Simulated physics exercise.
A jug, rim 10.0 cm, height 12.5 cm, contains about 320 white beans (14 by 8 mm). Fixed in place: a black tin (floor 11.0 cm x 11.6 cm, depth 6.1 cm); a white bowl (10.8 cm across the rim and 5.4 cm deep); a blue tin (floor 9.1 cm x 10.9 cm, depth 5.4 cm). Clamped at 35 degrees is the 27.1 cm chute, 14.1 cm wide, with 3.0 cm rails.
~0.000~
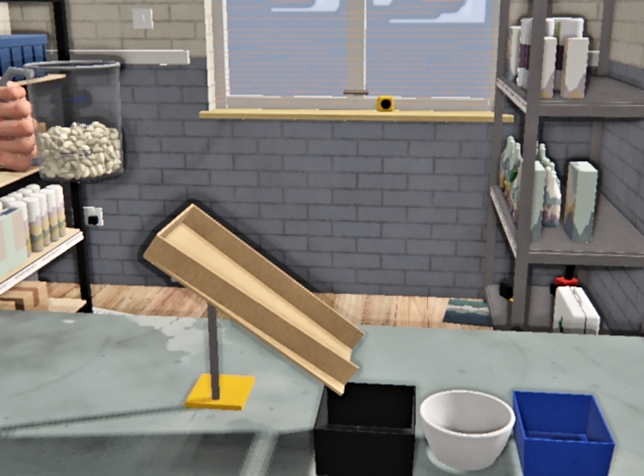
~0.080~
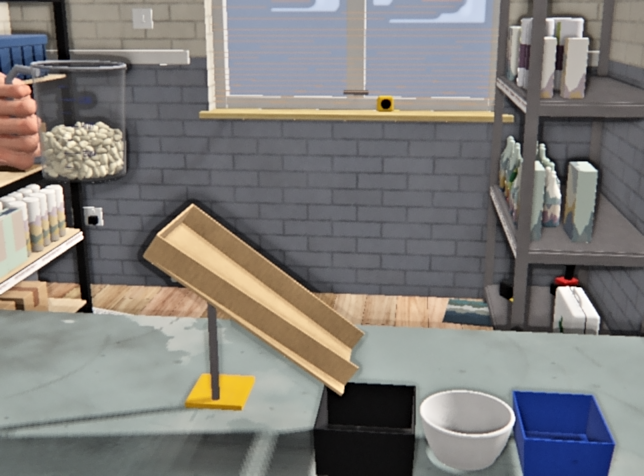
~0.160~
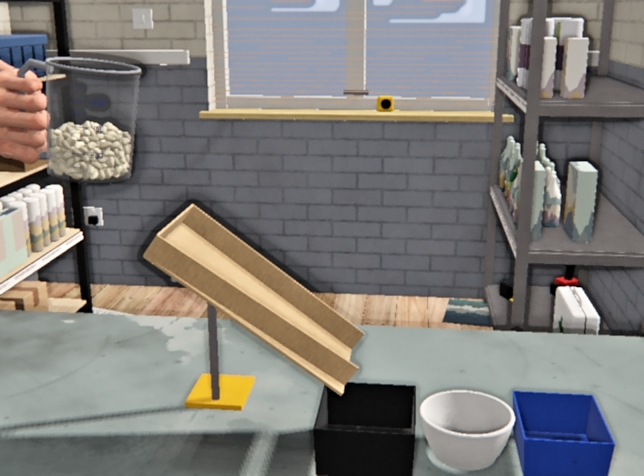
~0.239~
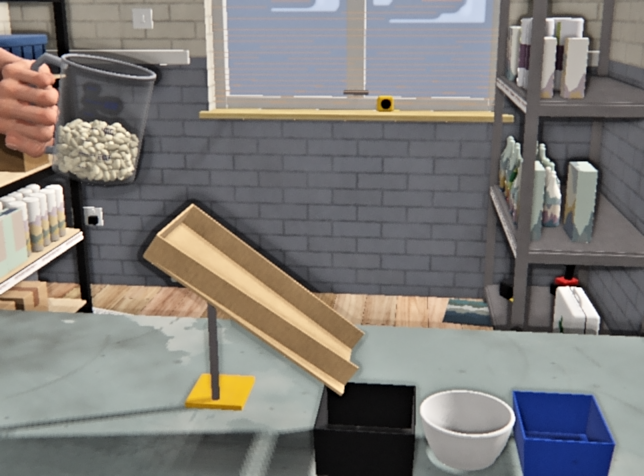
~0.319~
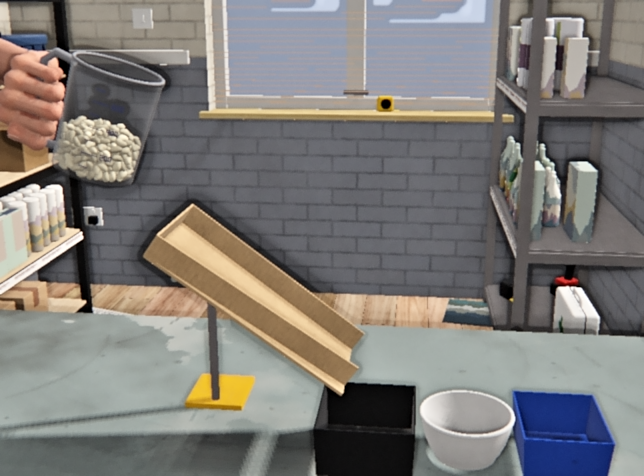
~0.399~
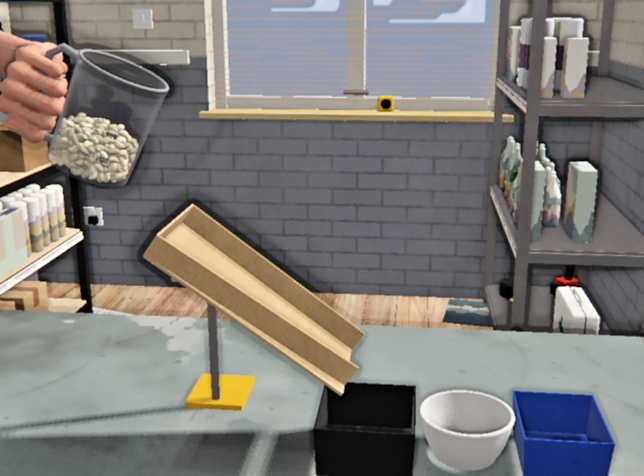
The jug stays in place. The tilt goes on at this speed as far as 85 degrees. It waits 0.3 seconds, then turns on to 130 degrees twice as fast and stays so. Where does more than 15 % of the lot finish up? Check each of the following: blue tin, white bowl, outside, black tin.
Blue tin: Not more; white bowl: Not more; outside everything: More; black tin: Not more.
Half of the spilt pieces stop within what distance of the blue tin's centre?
Distance from centre: About 58 cm.
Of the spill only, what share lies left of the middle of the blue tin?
100%, roughly.
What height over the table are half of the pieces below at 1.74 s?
I'd say close to 40 centimetres.
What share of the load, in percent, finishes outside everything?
Roughly 90 percent.
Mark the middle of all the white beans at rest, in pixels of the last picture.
Around (117, 431).
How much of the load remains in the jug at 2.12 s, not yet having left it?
Around 10 percent remains.
After 0.91 s, tilt 64 degrees; jug 100 %; middle of all pieces near (83, 138).
Then, at 1.34 s, tilt 85 degrees; jug 100 %; middle of all pieces near (85, 134).
After 1.74 s, tilt 105 degrees; jug 100 %; middle of all pieces near (83, 128).
After 2.12 s, tilt 130 degrees; slope 80 %, outside 5 %, jug 10 %, in the air 5 %; middle of all pieces near (149, 255).
By 3.8 s all is still; slope 0 %, white bowl 0 %, black tin 5 %, blue tin 0 %, outside 90 %, jug 0 %.
